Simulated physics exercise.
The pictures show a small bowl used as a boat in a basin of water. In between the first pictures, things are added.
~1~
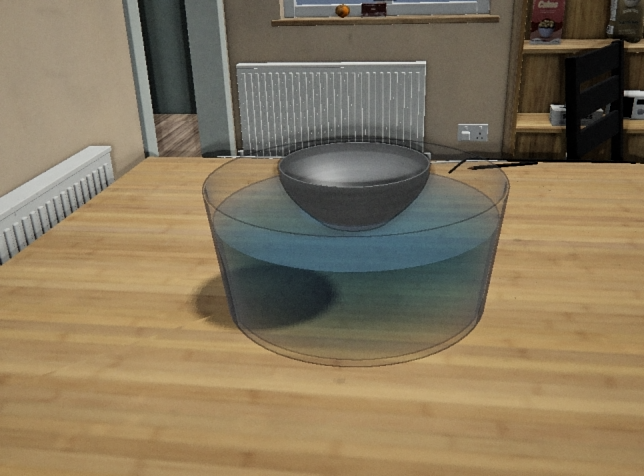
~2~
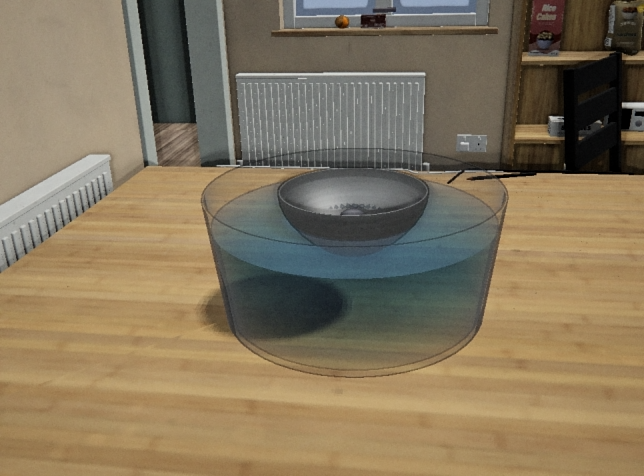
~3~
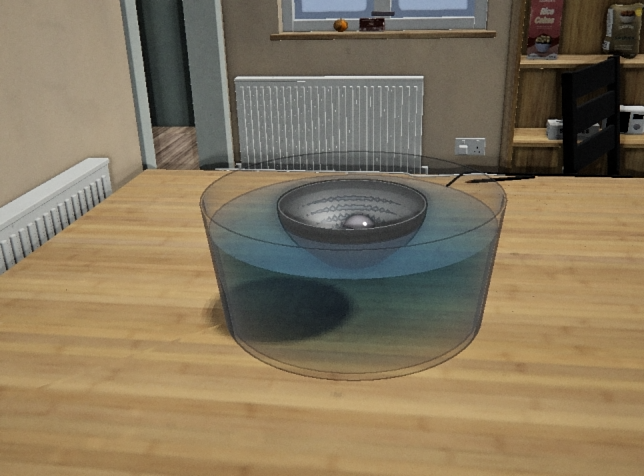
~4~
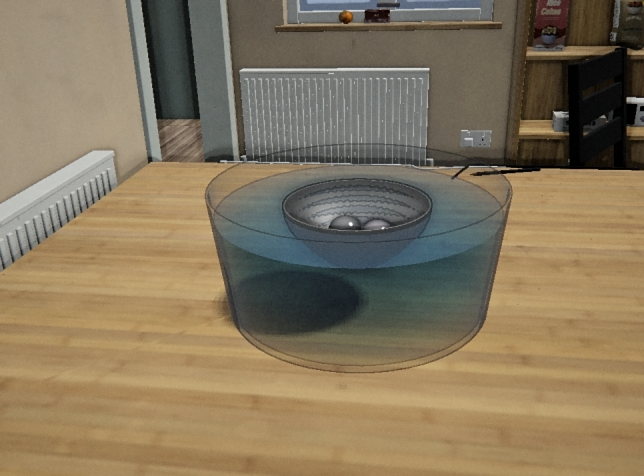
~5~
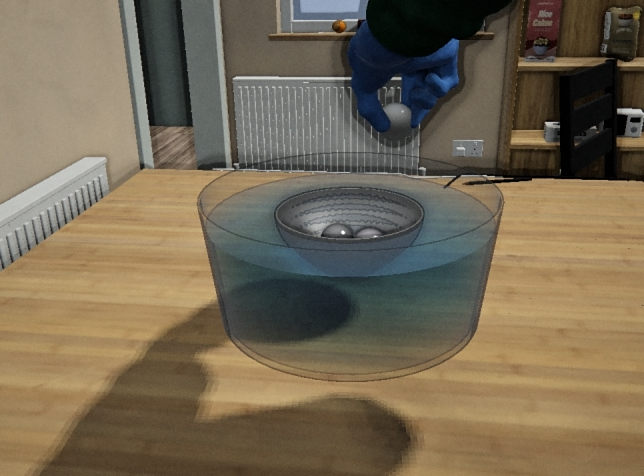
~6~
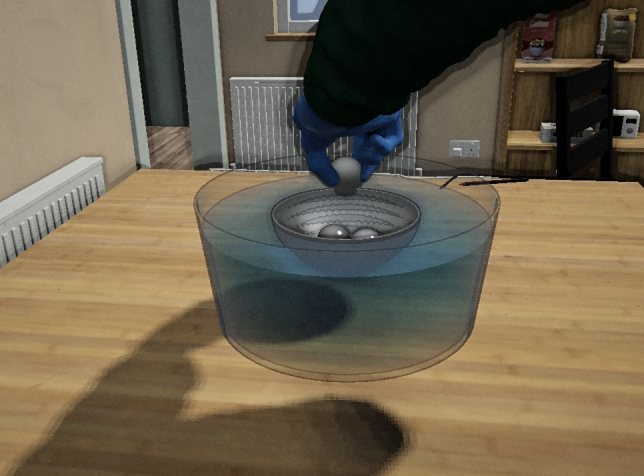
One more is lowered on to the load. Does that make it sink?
Yes, it sinks.
Shortly, the steel ball is in and the small bowl dips.
Then, water pours in over its edge.
At the finish, the small bowl lies on the bottom with its load.
